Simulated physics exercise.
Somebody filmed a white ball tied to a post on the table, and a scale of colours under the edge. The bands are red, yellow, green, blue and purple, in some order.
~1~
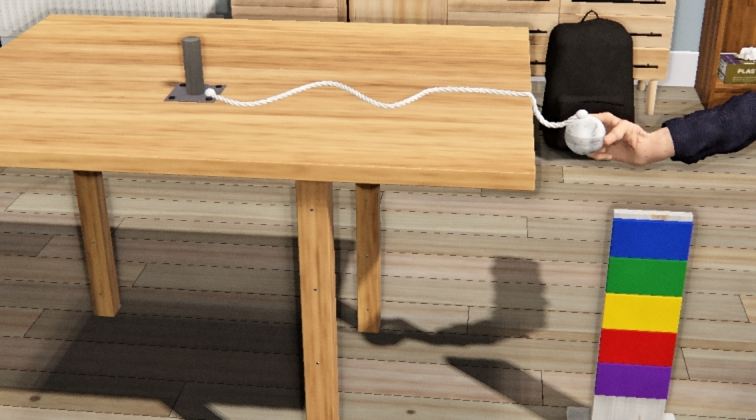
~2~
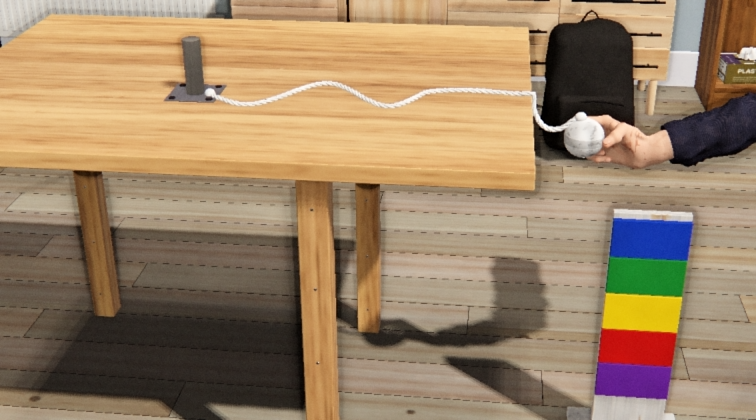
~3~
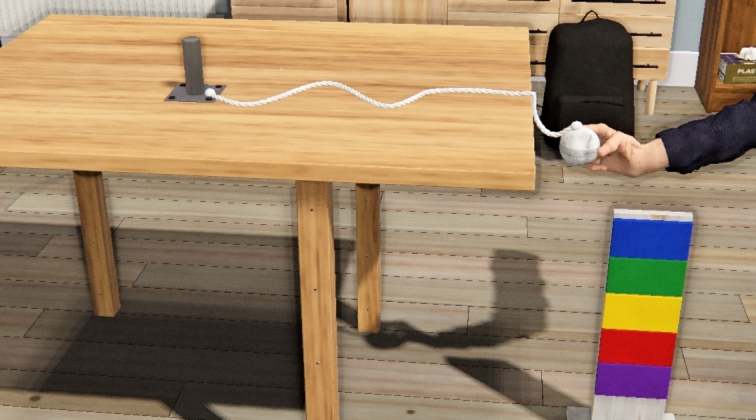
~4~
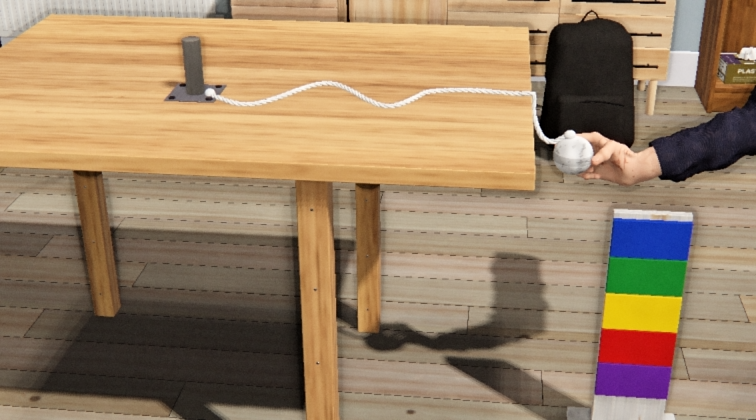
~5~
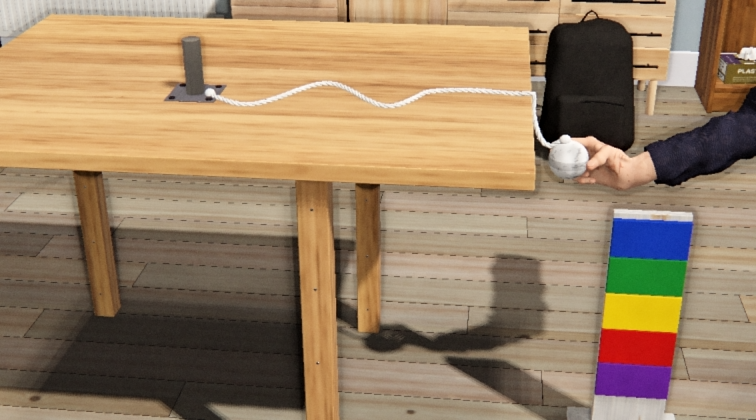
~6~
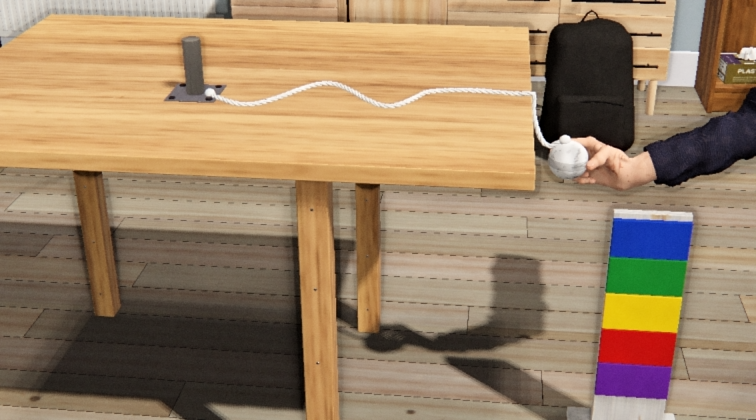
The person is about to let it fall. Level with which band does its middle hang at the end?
The cord holds its middle at green.
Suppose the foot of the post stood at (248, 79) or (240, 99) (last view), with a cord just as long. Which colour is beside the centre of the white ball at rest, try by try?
Taking them in turn: Yellow; yellow.
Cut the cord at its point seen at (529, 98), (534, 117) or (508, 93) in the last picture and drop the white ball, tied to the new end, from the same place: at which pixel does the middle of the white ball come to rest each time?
Near (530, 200), (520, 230) and (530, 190).
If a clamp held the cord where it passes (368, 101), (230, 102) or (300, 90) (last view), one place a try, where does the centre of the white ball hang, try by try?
Try by try, around (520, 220), (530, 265) and (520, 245).
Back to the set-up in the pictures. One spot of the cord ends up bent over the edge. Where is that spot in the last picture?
It lies at about (445, 91).
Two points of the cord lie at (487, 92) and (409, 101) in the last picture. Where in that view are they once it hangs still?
At (532, 147), then (485, 98).
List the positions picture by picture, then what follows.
The first frame shows white ball (585, 135); blue (651, 241); green (646, 278); yellow (642, 314); red (637, 349); purple (633, 382).
The second frame shows white ball (584, 138); cord through (239, 104) (309, 87) (366, 99) (425, 93) (516, 94).
The third frame shows white ball (580, 146).
The fourth frame shows white ball (573, 155); cord through (239, 104) (309, 87) (366, 99) (425, 93) (516, 94).
The fifth frame shows white ball (569, 160).
The sixth frame shows white ball (568, 160); cord through (239, 104) (309, 87) (366, 99) (425, 93) (516, 94).
Soon after, ball near (512, 259); level with green.
Then, ball near (544, 270); level with green.
At rest, ball near (529, 271); level with green. At green.
